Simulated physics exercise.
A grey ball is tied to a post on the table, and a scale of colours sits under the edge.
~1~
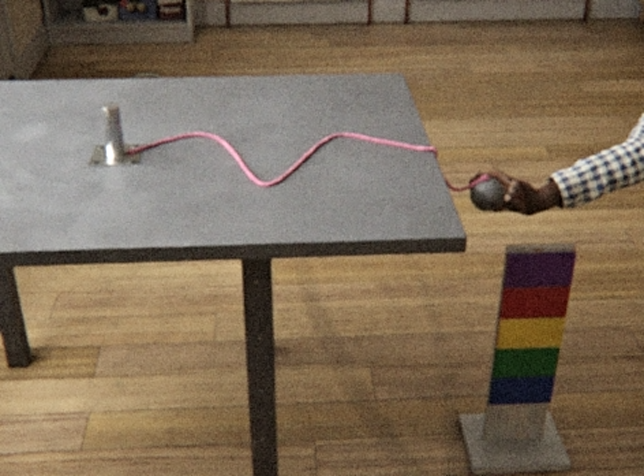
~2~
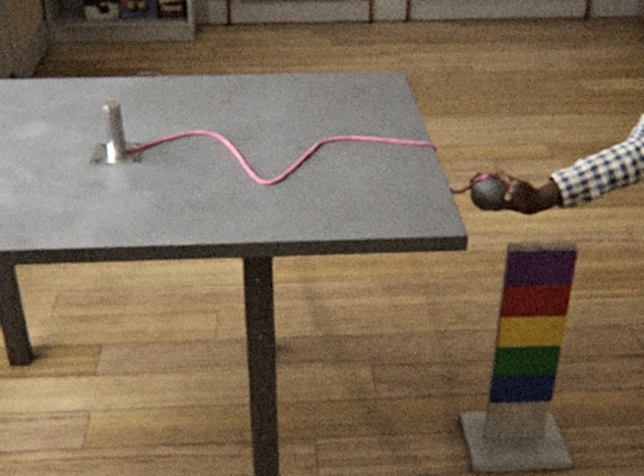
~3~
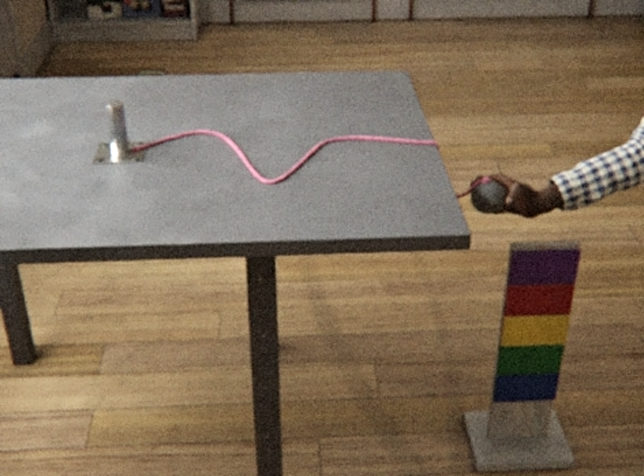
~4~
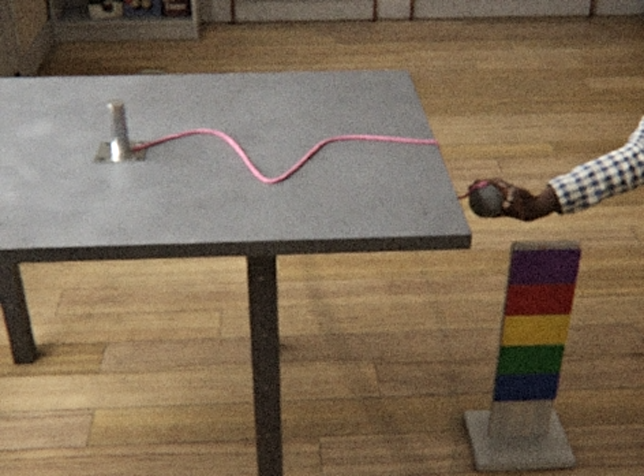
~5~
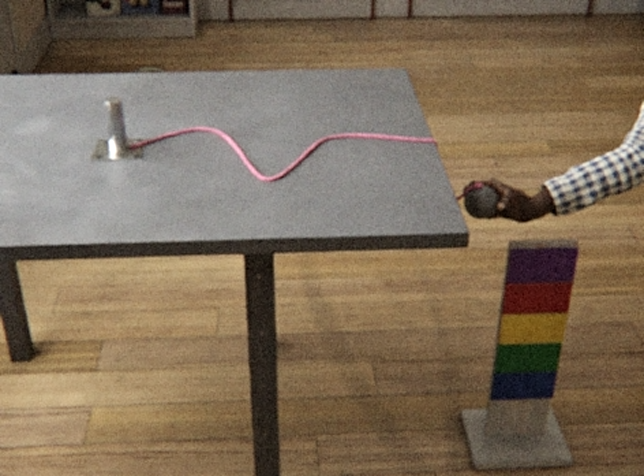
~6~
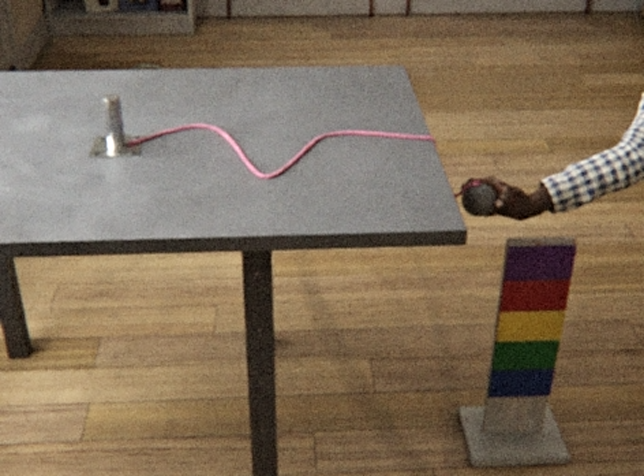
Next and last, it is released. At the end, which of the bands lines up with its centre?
The band that lines up is green.
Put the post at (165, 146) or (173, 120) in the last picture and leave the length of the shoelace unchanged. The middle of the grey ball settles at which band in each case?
Blue; blue.
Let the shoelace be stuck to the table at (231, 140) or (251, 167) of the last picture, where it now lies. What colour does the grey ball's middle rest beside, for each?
It would be yellow; red.
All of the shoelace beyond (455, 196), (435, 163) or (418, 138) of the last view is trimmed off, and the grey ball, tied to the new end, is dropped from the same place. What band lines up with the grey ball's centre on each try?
One at a time, the answers are: Yellow; red; purple.
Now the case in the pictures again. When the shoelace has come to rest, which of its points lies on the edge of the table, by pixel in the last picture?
(312, 144).
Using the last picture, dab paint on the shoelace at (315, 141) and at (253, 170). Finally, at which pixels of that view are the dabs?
They end up around (437, 159) and around (333, 147).
Early on, ball near (461, 318); level with yellow.
Midway, ball near (403, 349); level with green.
Near the end, ball near (429, 353); level with green.
Finally, ball near (418, 355); level with green. The shoelace holds its middle at green.
